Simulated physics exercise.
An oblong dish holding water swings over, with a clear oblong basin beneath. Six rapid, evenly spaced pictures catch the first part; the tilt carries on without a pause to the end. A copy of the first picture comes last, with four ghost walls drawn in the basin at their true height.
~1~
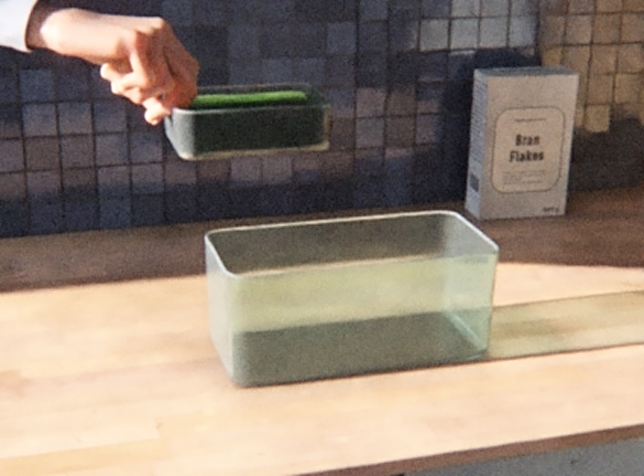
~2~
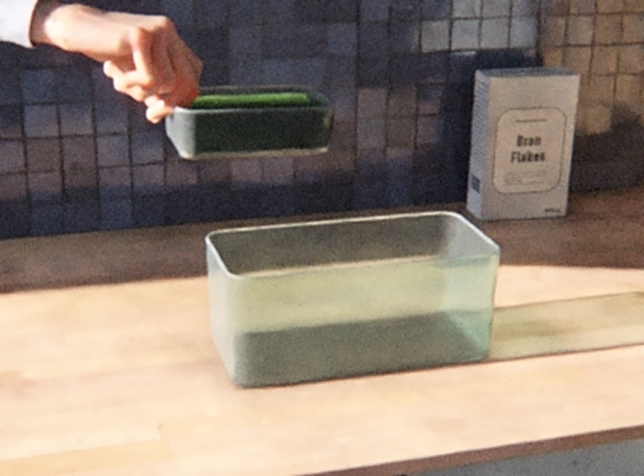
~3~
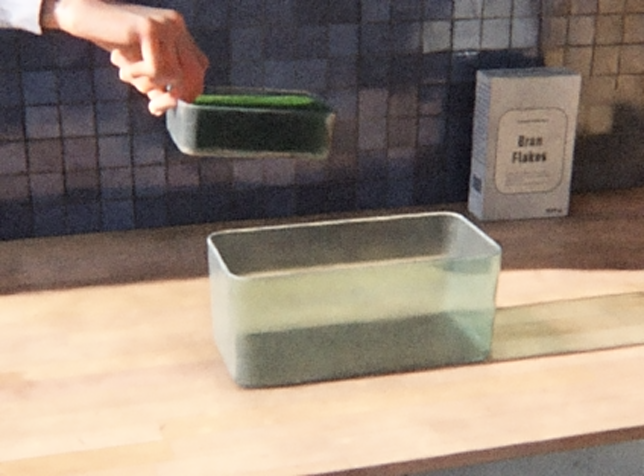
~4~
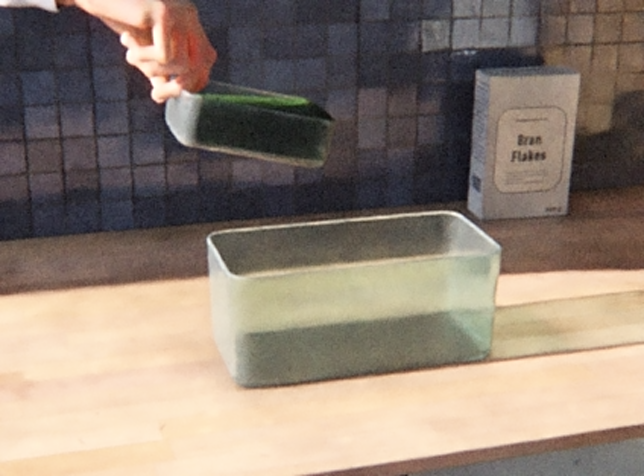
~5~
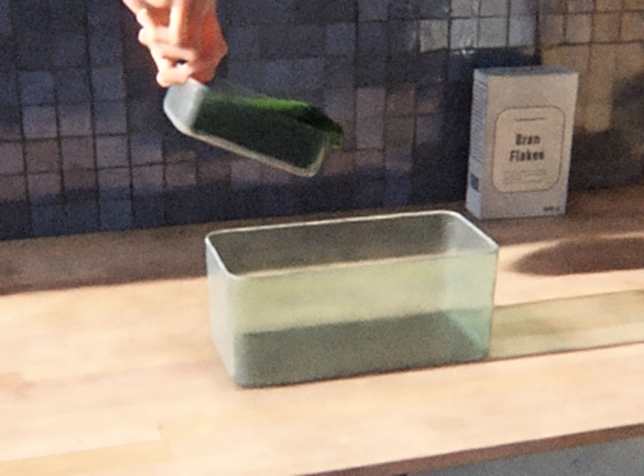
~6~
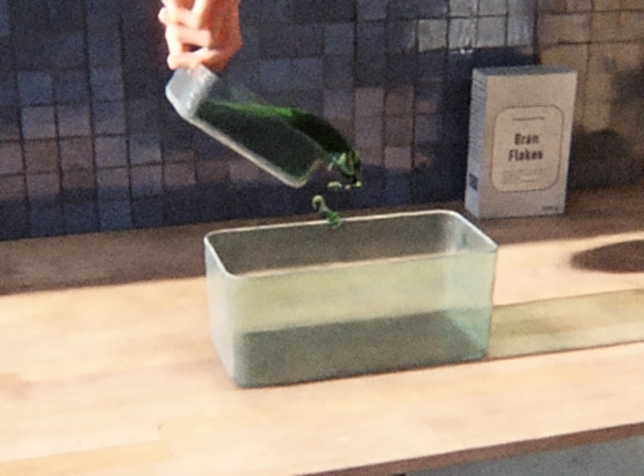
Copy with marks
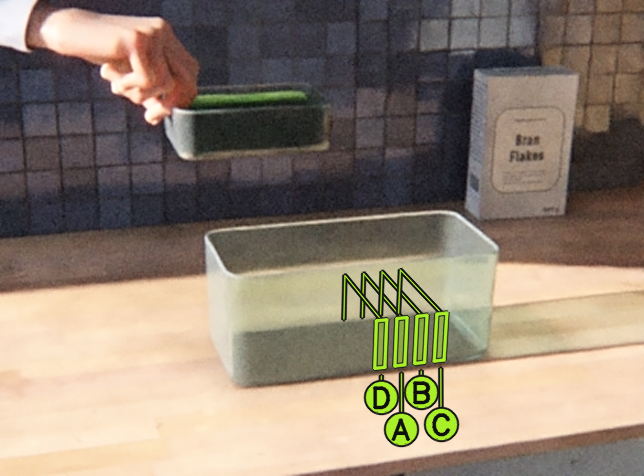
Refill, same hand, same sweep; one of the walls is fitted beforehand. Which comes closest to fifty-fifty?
Take A.
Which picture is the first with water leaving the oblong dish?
Picture 4.
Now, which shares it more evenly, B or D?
Slot D.
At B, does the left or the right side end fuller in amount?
The left one.
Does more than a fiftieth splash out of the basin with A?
Yes, it does.
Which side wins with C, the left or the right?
The left side.
On the marked copy, A at (401, 373); B at (421, 370); C at (440, 368); D at (381, 375).
With A, about 47 % ends left of the wall and 45 % right of it; 8 % is lost outside.
With B, about 83 % ends left of the wall and 7 % right of it; 10 % is lost outside.
With C, about 91 % ends left of the wall and 2 % right of it; 8 % is lost outside.
With D, about 27 % ends left of the wall and 65 % right of it; 8 % is lost outside.
